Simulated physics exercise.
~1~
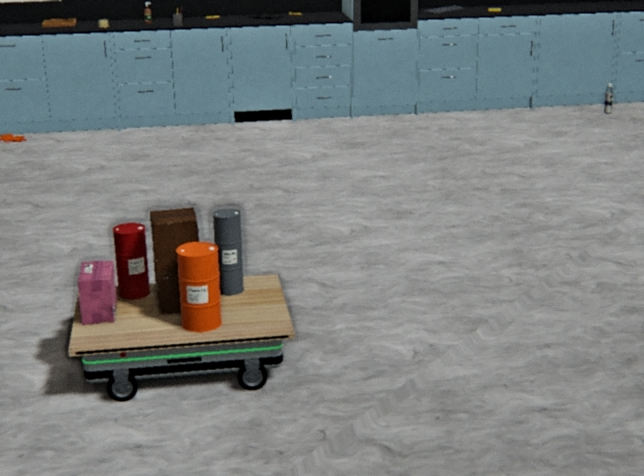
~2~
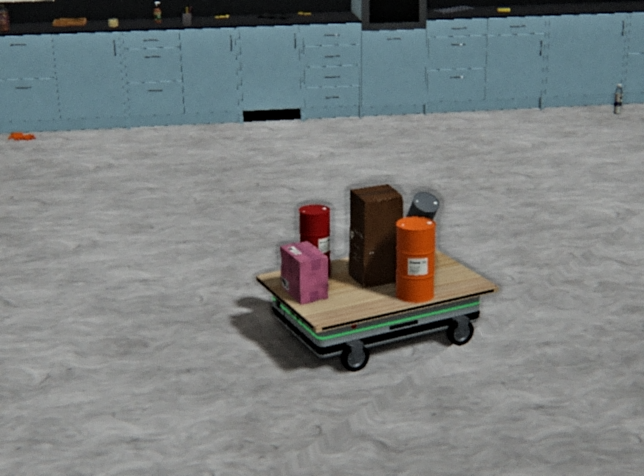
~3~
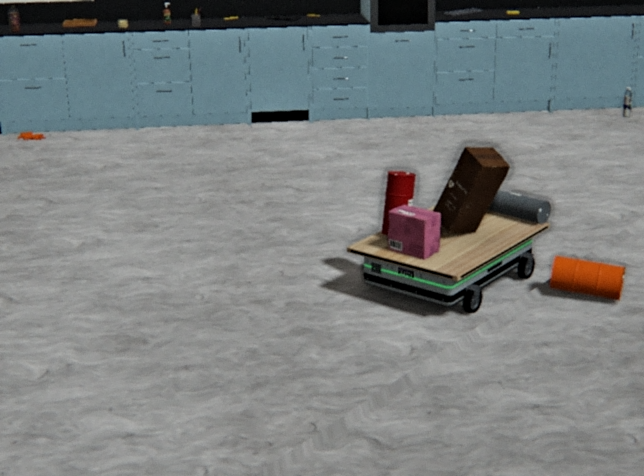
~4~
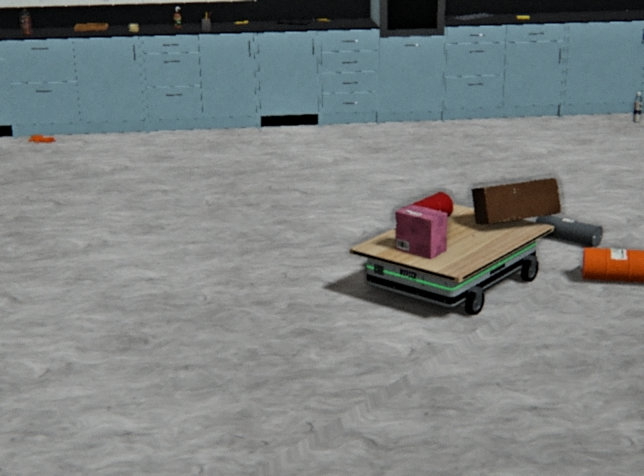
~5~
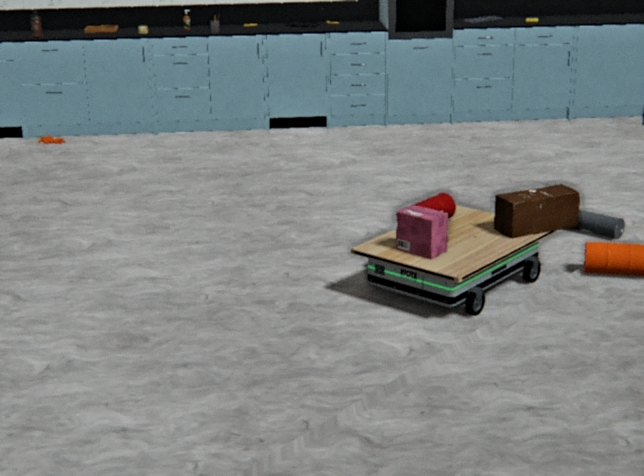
A low wheeled cart with a bare wooden deck carries an orange canister, a red canister, a grey canister, a tall brown box and a small pink parcel across a grey floor, seen from slightly above, with pale blue cabinets behind. It rolls to the right and turns away from the viewer as the grey canister tips. The orange canister drops off the right side, the grey one topples, and the brown box leans. With the cart stopped, the red canister and brown box fall over on the deck. The orange and grey canisters end on the floor, while the pink parcel stays upright aboard.
